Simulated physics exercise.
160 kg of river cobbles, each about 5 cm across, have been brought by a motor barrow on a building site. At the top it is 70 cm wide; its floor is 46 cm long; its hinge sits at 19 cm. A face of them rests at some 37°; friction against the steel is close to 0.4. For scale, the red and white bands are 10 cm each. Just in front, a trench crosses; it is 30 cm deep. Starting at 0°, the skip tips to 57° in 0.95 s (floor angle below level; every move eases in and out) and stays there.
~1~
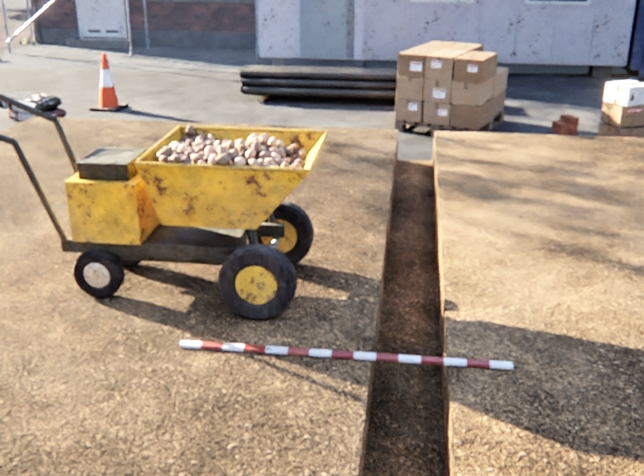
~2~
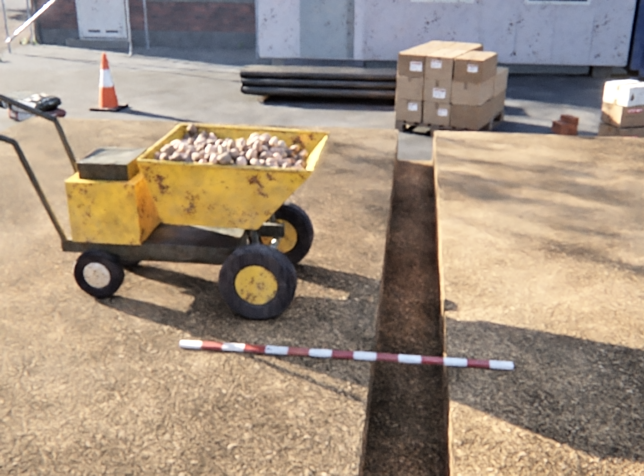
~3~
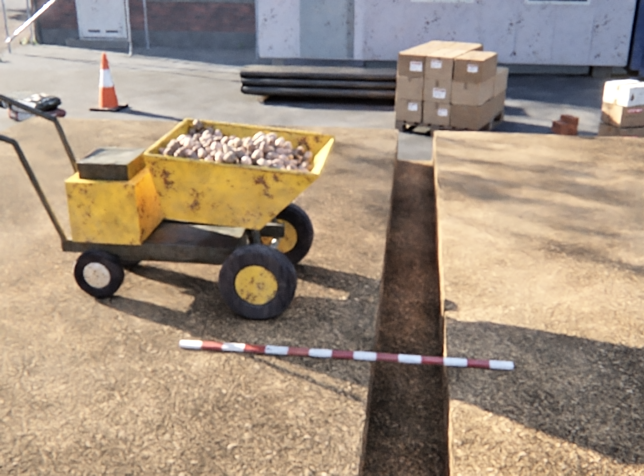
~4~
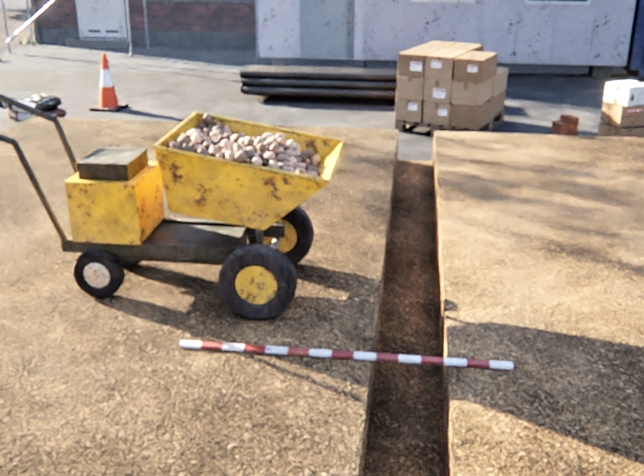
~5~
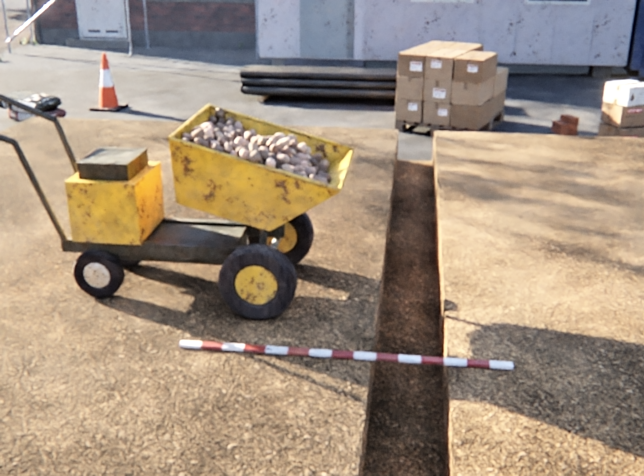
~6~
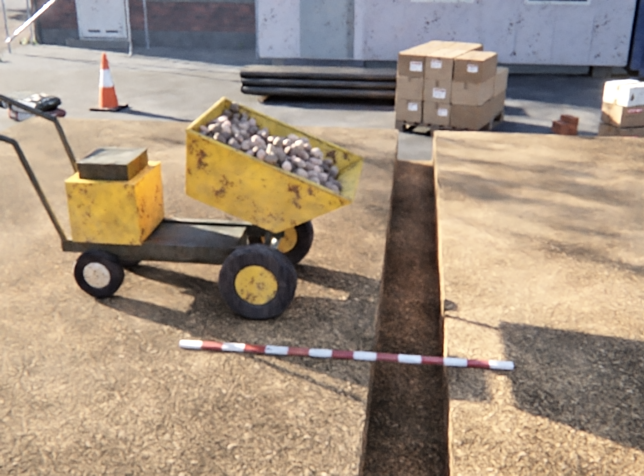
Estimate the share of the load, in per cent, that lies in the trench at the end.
I would say 54 per cent of the load lies in the trench at the end.
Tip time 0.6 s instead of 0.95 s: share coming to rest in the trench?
I'd put it at roughly 45 per cent.
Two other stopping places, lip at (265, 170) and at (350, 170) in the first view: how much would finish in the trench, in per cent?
First place roughly 60%, second roughly 30%.
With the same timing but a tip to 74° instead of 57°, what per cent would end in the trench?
Around 85 per cent would finish in the trench.
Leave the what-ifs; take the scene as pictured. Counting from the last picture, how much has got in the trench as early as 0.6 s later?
Approx. 15 % of the load.
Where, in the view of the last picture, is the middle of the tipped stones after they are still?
In the last view, about (420, 333).
Then, 0.3 s after the last picture the floor is at 48°, 100 % in the skip; the foremost stones are at (370, 222).
Then, 0.6 s after the last picture the floor is at 57°, 86 % in the skip, 13 % in the trench; the foremost stones are at (451, 299).
Then, 1.0 s after the last picture the floor is at 57°, 59 % in the skip, 27 % in the trench, 14 % past the trench; the foremost stones are at (537, 299).
Then, 2.9 s after the last picture the floor is at 57°, 32 % in the skip, 54 % in the trench, 15 % past the trench; the foremost stones are at (629, 296).
